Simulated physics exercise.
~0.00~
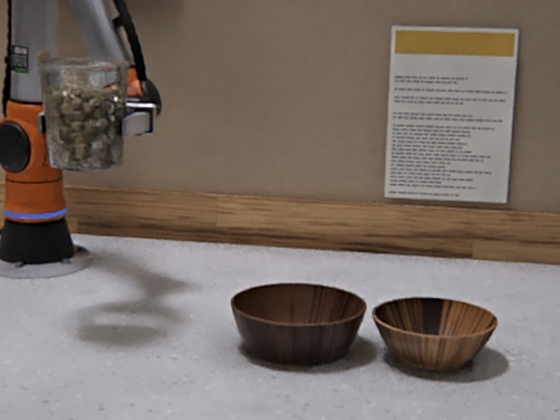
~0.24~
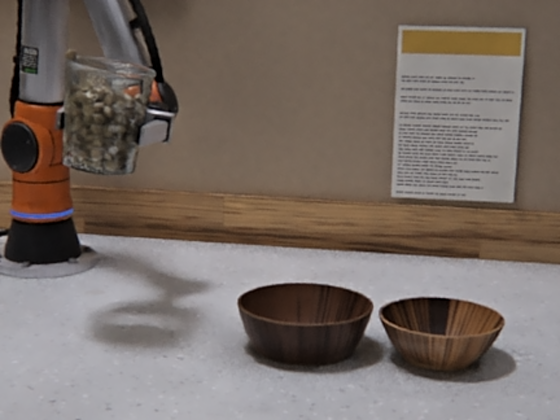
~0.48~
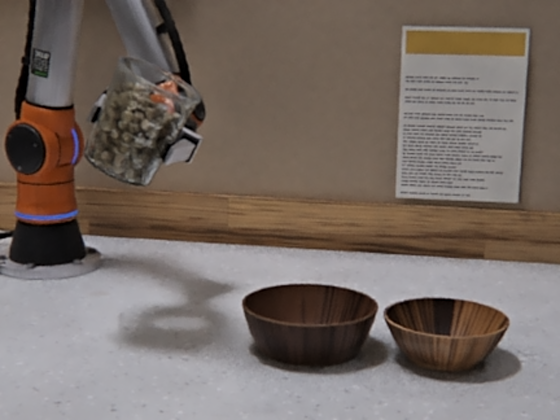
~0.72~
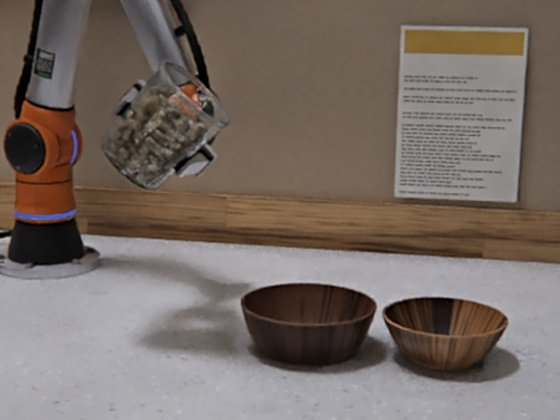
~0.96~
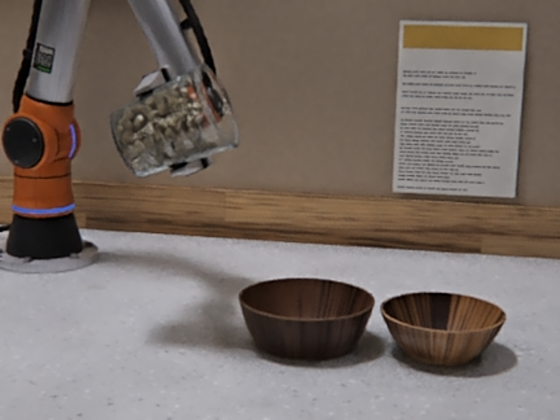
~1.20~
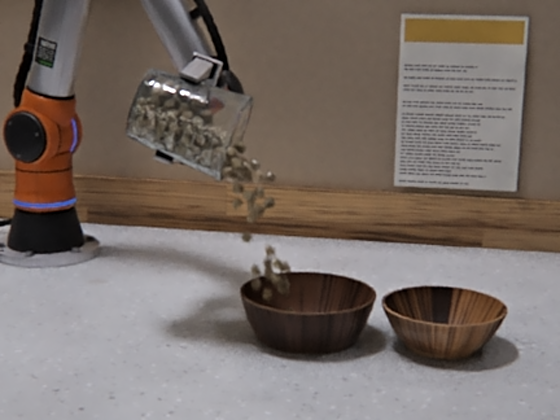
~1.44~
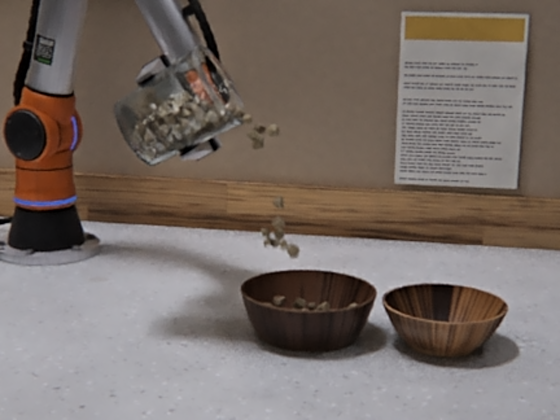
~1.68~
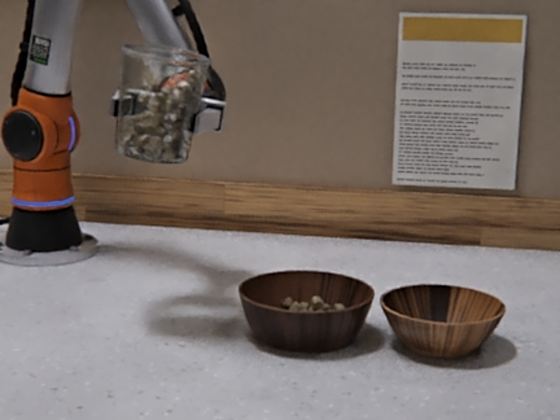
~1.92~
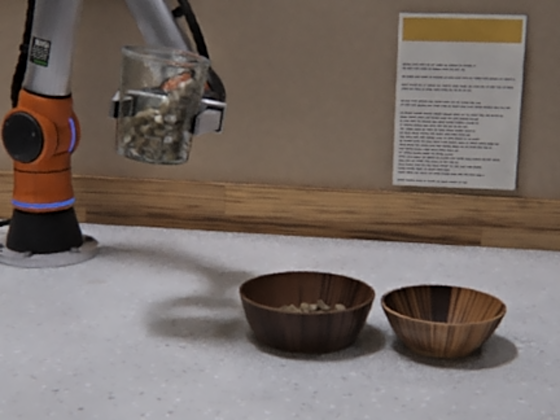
A robot arm tips a clear beaker, pours some pebbles into the left bowl, and straightens it.
